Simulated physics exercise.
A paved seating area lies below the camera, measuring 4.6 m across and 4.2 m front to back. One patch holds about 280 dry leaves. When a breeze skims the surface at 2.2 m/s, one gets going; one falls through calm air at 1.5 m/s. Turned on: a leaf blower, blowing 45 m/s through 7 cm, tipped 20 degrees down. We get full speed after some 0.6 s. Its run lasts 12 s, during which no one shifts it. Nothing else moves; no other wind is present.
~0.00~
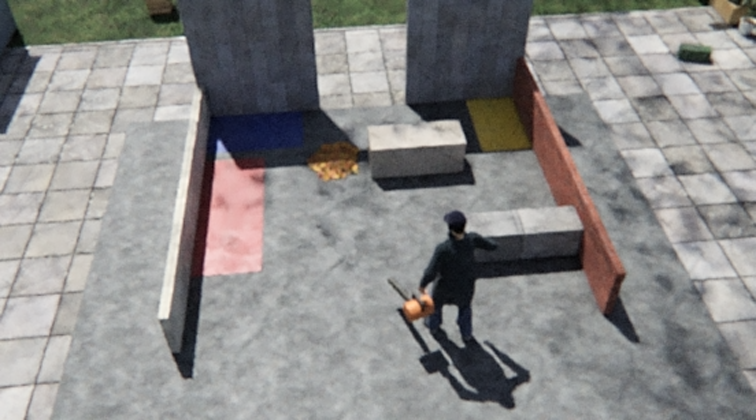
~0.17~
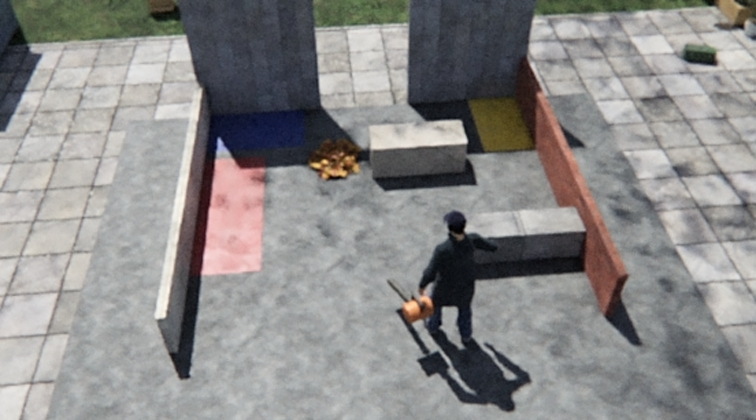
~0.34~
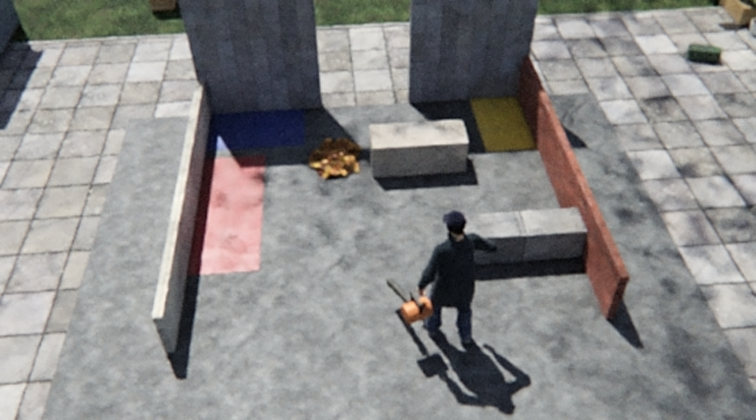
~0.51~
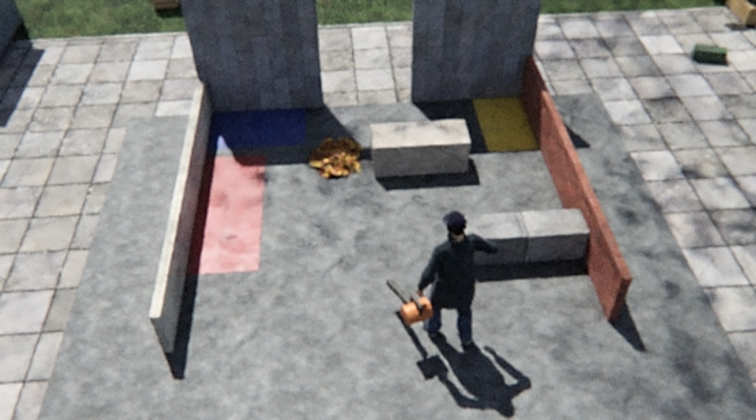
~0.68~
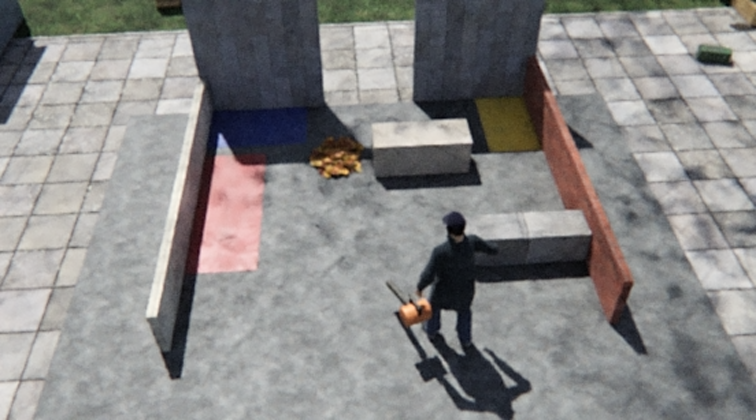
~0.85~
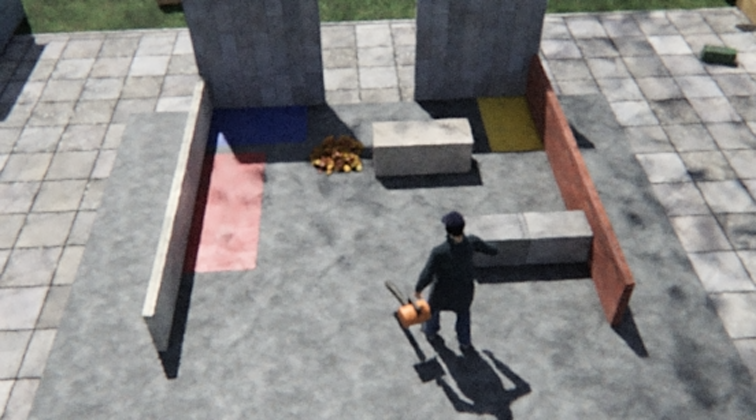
On a paved area with low walls, stone blocks and red, blue and yellow patches, a person in dark clothing stands holding an orange leaf blower, while a small pile of dry leaves stays almost still, barely shifting late on.
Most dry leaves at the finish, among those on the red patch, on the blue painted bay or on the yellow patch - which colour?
Blue has most.
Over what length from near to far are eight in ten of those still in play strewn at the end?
About 0.8 m from near to far.
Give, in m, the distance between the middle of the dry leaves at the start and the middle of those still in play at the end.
About 1.2 metres.
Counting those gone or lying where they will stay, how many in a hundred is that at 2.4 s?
Roughly 30 % of them.
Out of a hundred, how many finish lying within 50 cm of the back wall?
About 40 per cent.
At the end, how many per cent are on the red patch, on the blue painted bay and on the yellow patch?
I'd put it at around 0 % for red, 30 % for blue and 0 % for yellow.
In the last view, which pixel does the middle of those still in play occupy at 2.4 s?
At about (322, 104).
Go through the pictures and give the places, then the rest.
In the first frame, the middle of the dry leaves is near (336, 159), none has stirred yet and the mouth of the leaf blower is at (391, 280).
In the second frame, the middle of the dry leaves is near (336, 156), none has stirred yet, the red patch is centred on (230, 211), the blue painted bay is centred on (256, 131) and the yellow patch is centred on (500, 123).
In the third frame, the middle of the dry leaves is near (337, 155), none has stirred yet, the top of a stone seat is at (418, 134) and the top of a stone seat is at (523, 223).
In the fourth frame, the middle of the dry leaves is near (338, 155) and none has stirred yet.
In the fifth frame, the middle of the dry leaves is near (339, 154) and none has stirred yet.
In the sixth frame, the middle of the dry leaves is near (338, 153), the farthest in sight from the leaf blower is at (334, 141) and about 5 % have left their places.
After 2.4 s the count stands so, 0 % are on the red patch, 28 % on the blue painted bay and 0 % on the yellow patch; the middle of those still in play is near (322, 104).
After 3.8 s the count stands so, 0 % are on the red patch, 28 % on the blue painted bay and 0 % on the yellow patch; the middle of those still in play is near (319, 103).
After 6.6 s the count stands so, 0 % are on the red patch, 29 % on the blue painted bay and 0 % on the yellow patch; the middle of those still in play is near (315, 104).
After 12.0 s, at the end, 0 % are on the red patch, 30 % on the blue painted bay and 0 % on the yellow patch; the middle of those still in play is near (314, 104).
